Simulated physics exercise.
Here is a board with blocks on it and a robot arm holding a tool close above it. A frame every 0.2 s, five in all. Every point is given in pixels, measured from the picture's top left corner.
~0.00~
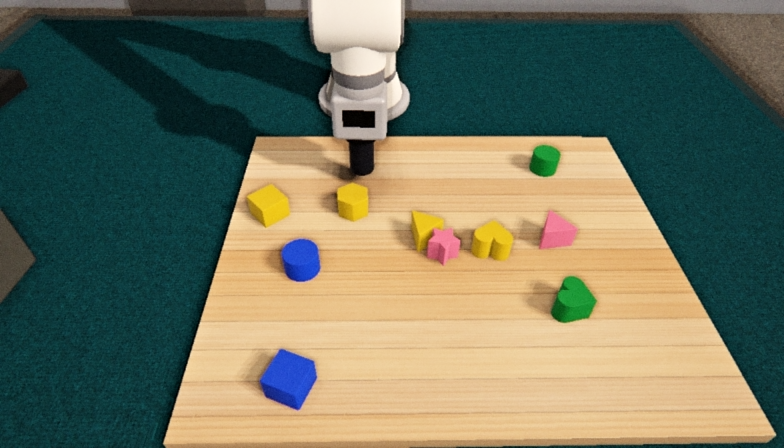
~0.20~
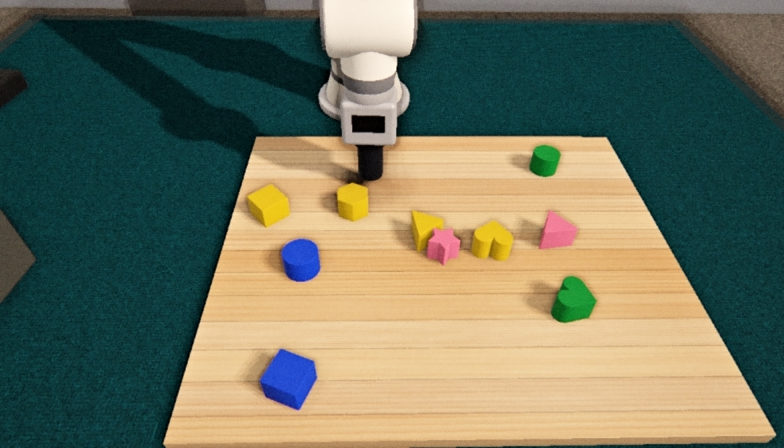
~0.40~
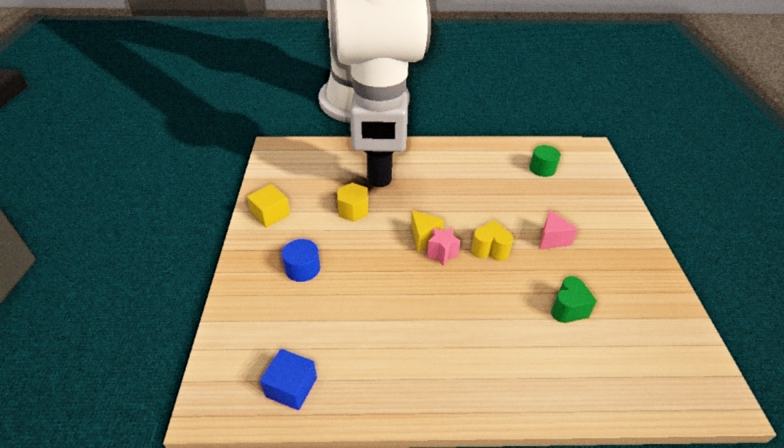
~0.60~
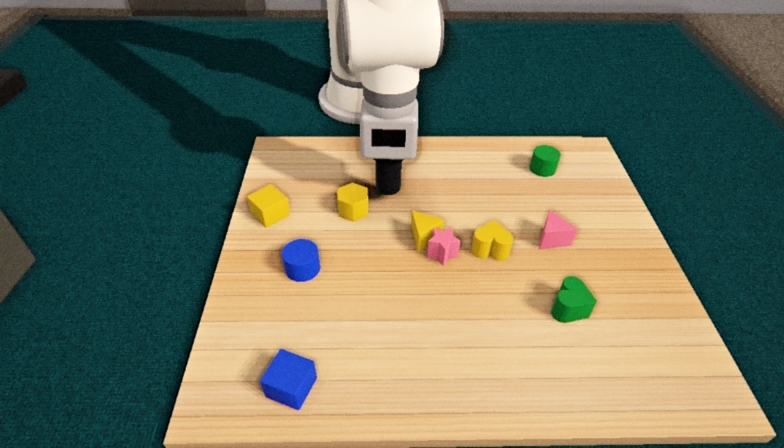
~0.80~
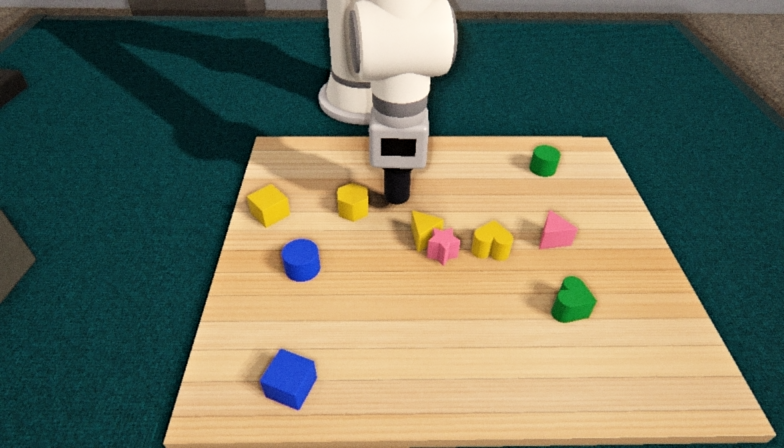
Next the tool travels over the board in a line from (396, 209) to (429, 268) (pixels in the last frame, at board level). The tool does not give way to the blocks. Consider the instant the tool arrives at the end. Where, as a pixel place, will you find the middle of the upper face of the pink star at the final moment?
In the picture, that point is around (488, 254).
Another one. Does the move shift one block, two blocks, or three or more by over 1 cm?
It looks like two blocks will be pushed more than about 1 cm.
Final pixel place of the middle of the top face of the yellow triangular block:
The answer is (460, 253).
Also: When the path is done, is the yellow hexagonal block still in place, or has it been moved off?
Stays where it is.
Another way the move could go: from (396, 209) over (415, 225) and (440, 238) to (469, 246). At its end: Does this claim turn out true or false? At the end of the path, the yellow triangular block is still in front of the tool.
It is false.
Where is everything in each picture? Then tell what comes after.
The first picture shows tip of the tool at (362, 170), middles of tops, yellow hexagonal block at (353, 193), yellow triangular block at (425, 221), pink star at (444, 237).
The second picture shows tool at (371, 175), nothing pushed.
The third picture shows tool at (380, 181), nothing pushed.
The fourth picture shows tool at (388, 188), nothing pushed.
The fifth picture shows tool at (397, 197), yellow hexagonal block at (353, 193), yellow triangular block at (425, 221), pink star at (444, 237).
What follows on the original path. One third of the way, tool at (407, 216); yellow triangular block at (432, 227); pink star at (451, 242).
Two thirds of the way, tool at (418, 235); yellow triangular block at (449, 241), turned 40° anticlockwise; pink star at (473, 252).
At the end, tool at (430, 256); yellow hexagonal block unmoved; yellow triangular block at (460, 253), turned 80° anticlockwise; pink star at (488, 254), turned 40° anticlockwise.
